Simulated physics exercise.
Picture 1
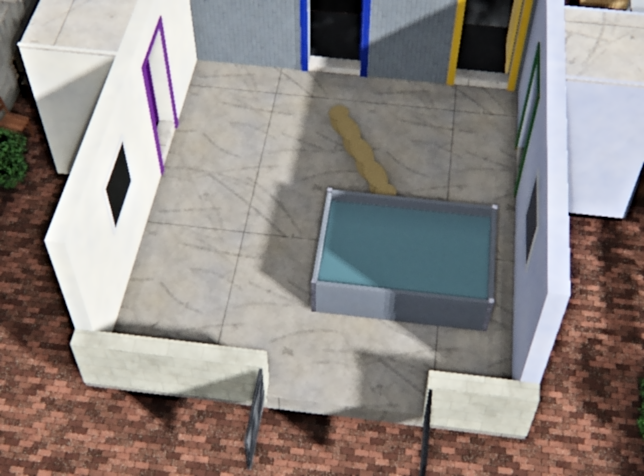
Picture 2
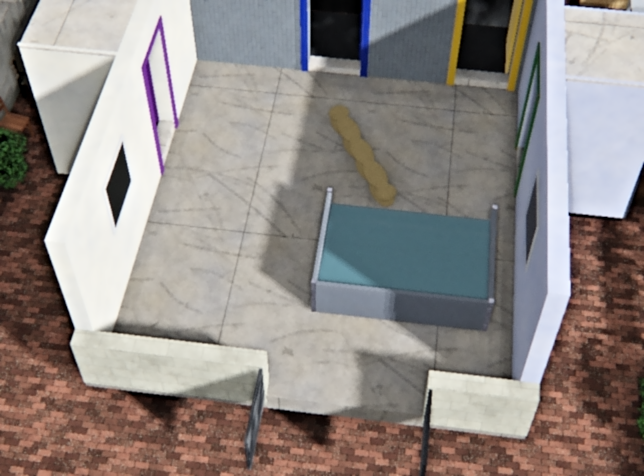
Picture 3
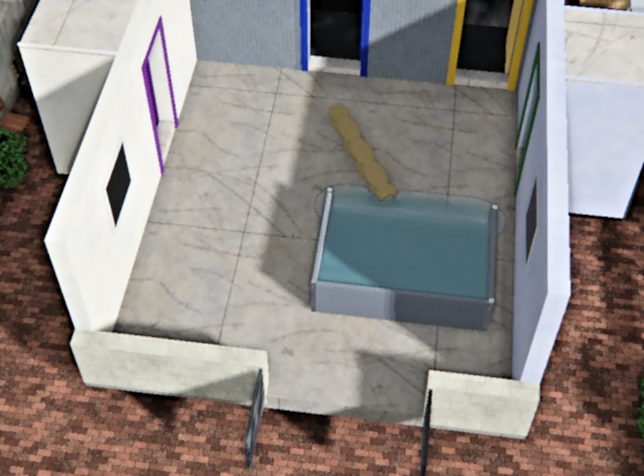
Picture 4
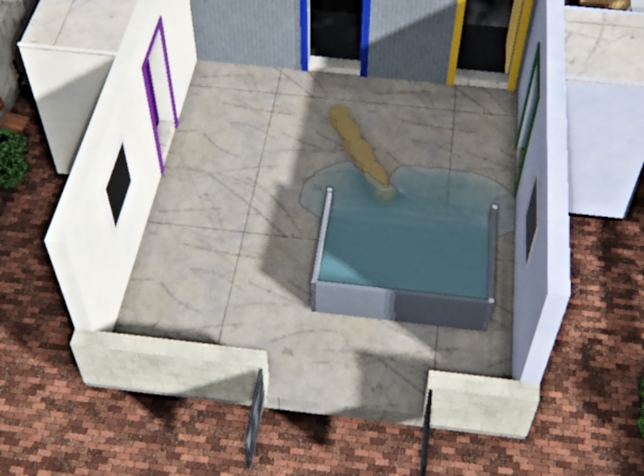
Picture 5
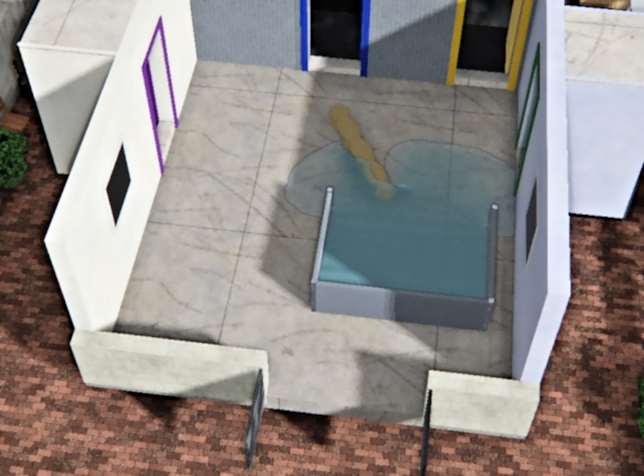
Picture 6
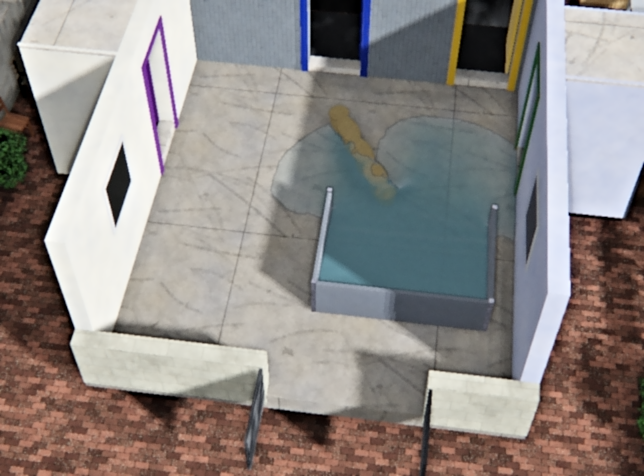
In an enclosed paved yard seen from above, the far side of a tank of still water opened, and the water poured out, spreading in rounded sheets around a tan, lumpy strip on the floor.
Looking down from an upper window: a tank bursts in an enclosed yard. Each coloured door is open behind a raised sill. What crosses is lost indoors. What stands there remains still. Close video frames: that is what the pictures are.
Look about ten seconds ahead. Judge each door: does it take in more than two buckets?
My call: The blue door keeps it to two or fewer, the purple door keeps it to two or fewer, the yellow door takes in more, the green door takes in more.
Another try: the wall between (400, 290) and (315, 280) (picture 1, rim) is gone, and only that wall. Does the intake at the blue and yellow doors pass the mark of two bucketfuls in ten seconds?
Lab note: Blue door below the mark, yellow door below the mark.
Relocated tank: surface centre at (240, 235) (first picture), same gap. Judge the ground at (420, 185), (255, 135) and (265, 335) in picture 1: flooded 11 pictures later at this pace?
Taking the three spots in that order, I'd say spared, then drenched, then spared.
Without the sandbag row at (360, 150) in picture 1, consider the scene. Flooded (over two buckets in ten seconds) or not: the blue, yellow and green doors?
My reading: The blue one is over, the yellow one takes more, the green one floods.
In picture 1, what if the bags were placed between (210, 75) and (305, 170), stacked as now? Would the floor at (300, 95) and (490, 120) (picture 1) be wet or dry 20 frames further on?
In turn: Submerged, submerged.
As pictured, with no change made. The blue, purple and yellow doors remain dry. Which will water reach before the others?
The yellow door.
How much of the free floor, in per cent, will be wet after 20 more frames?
By my count, 55 percent.
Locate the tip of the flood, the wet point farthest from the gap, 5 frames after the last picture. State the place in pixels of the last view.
Close to (268, 72), I think.
A moment on, water covers 40 % of the floor; the blue door not reached, the purple door not reached, the yellow door under two buckets in, the green door under two buckets in.
Next, water covers 50 % of the floor; the blue door wet at the sill, nothing in, the purple door not reached, the yellow door far over two buckets in, the green door over two buckets in.
Then, water covers 55 % of the floor; the blue door wet at the sill, nothing in, the purple door wet at the sill, nothing in, the yellow door far over two buckets in, the green door over two buckets in.
Later, water covers 80 % of the floor; the blue door wet at the sill, nothing in, the purple door wet at the sill, nothing in, the yellow door far over two buckets in, the green door over two buckets in.
In the end, water covers 95 % of the floor; the blue door wet at the sill, nothing in, the purple door wet at the sill, nothing in, the yellow door far over two buckets in, the green door over two buckets in.
